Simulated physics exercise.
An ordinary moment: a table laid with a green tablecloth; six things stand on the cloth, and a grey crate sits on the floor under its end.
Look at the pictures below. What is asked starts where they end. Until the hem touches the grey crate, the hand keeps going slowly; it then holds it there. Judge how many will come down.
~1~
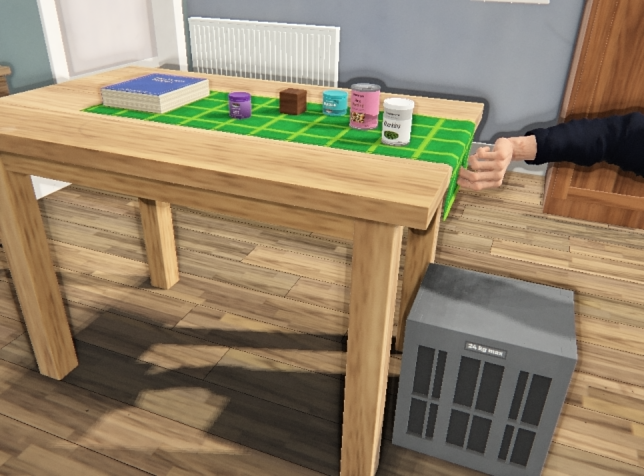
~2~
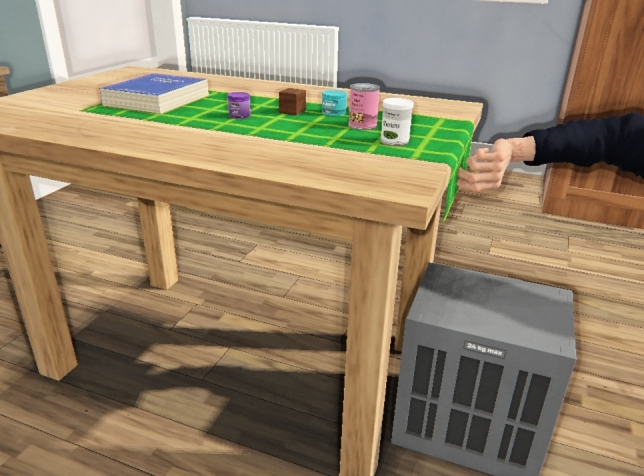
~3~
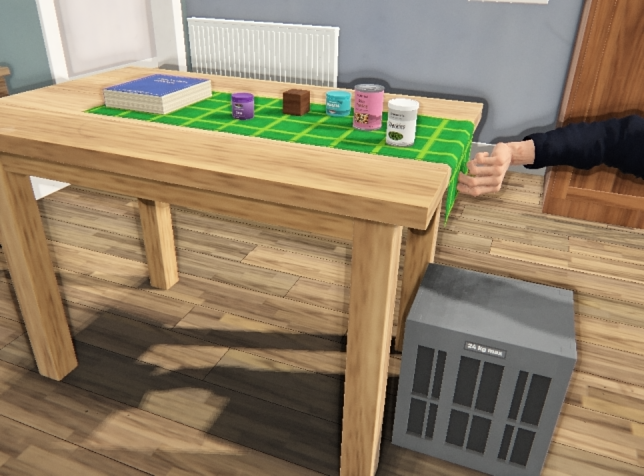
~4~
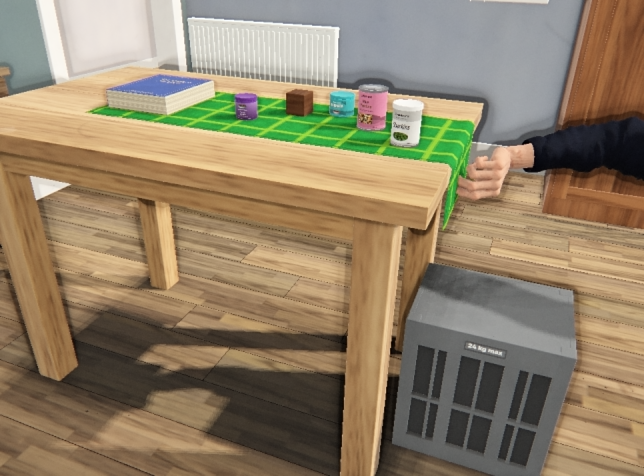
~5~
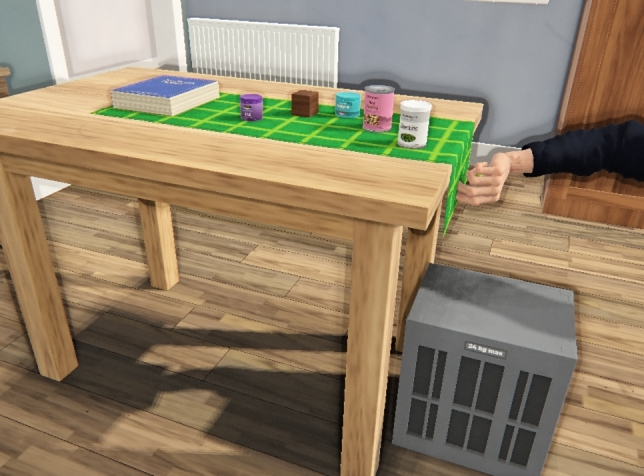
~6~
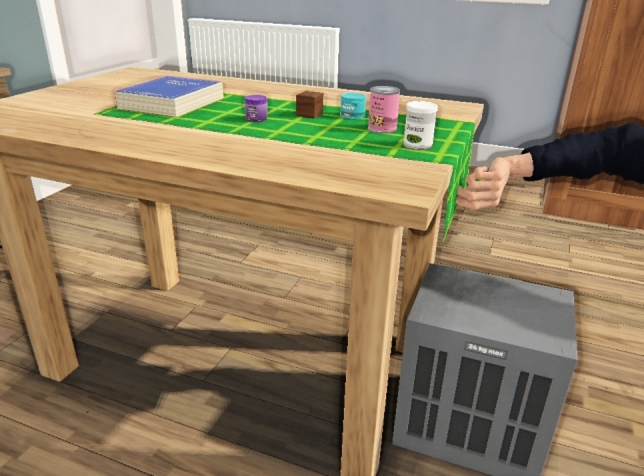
The drop count comes to two.
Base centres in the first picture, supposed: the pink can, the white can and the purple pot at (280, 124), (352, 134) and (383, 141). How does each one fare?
The pink can does not fall; the white can falls; the purple pot falls.
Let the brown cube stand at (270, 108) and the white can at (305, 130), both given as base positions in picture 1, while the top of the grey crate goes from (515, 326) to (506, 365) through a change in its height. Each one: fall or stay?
So the brown cube stays there, and the white can leaves.
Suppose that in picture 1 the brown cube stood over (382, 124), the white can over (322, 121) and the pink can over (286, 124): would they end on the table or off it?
Note - brown cube lost, white can lost, pink can retained.
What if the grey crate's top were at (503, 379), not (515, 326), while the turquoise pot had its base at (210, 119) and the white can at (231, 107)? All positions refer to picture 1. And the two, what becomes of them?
Turquoise pot: Safe; white can: Safe.
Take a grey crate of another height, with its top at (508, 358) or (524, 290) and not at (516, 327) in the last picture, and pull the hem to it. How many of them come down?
First case 3, second 1.
Early on, hem near (453, 231); all still up.
Midway, hem near (450, 262); white can gone.
Near the end, hem on the crate; white can and pink can gone.
Finally, hem on the crate; white can and pink can gone. The answer is two.
